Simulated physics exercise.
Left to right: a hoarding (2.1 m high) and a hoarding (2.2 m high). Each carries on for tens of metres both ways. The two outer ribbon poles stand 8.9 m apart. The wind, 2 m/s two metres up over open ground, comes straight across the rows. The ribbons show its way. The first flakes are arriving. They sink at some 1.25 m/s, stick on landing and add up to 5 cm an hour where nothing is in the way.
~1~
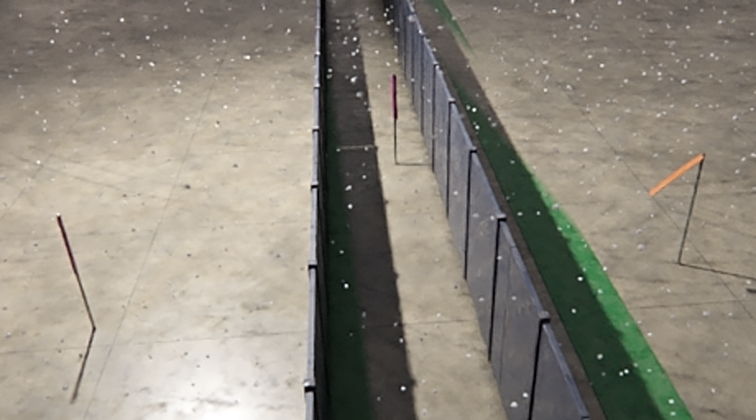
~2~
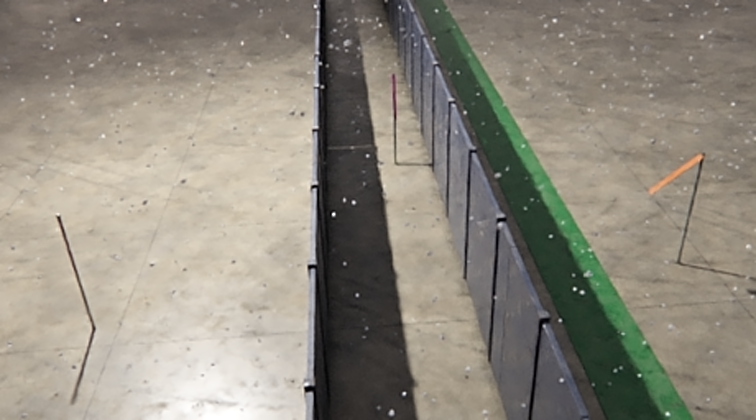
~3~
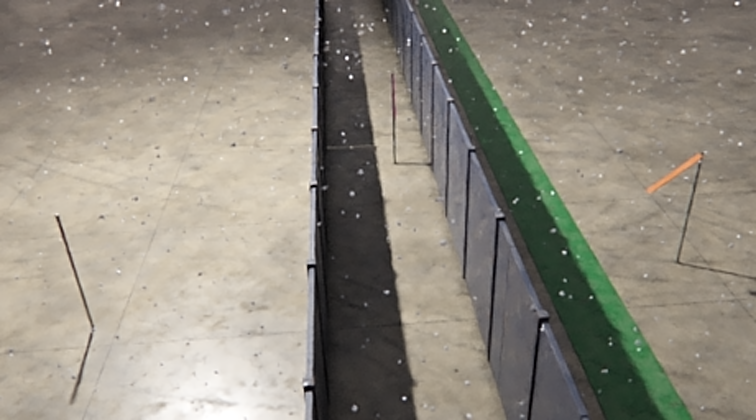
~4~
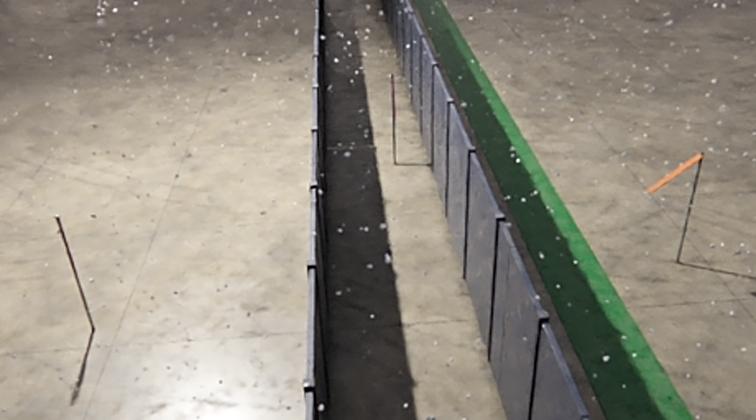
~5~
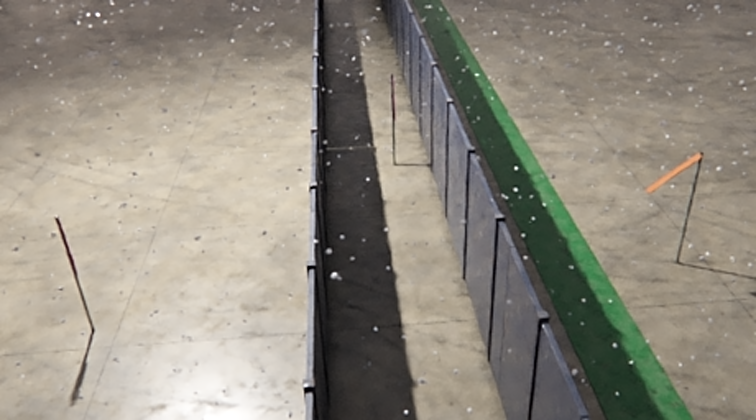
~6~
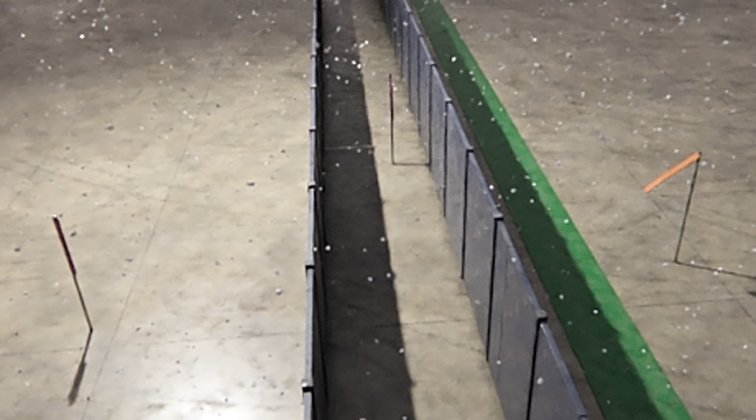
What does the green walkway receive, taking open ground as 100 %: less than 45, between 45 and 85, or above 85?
The amount there is above 85 % of the open one.
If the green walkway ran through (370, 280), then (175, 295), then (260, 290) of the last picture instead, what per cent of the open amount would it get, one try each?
In turn about 80 %, 90 %, 100 %.
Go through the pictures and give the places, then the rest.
In the first frame, the left ribbon ends at (76, 273), hanging almost straight.
In the second frame, the right ribbon ends at (649, 193), leaning 50 degrees to the left and the green one passes (570, 267).
In the third frame, the inner ribbon ends at (395, 118), hanging almost straight, above the rows the flakes slant 70 degrees from upright, towards the left and the top of the left hoarding crosses (315, 120).
In the fourth frame, the left ribbon ends at (76, 274), hanging almost straight and the green one passes (528, 190).
In the fifth frame, the right ribbon ends at (648, 192), leaning 55 degrees to the left and above the rows the flakes slant 70 degrees from upright, towards the left.
In the sixth frame, the inner ribbon ends at (393, 119), hanging almost straight and the top of the right hoarding crosses (451, 106).
In 10 minutes the green walkway collects 8 mm against 8 mm in the open.
In 30 minutes the green walkway collects 25 mm against 25 mm in the open.
In 60 minutes the green walkway collects 50 mm against 50 mm in the open, so the green walkway has 100 % of the open amount; the left half of it has 99 %, the right half 102 %.
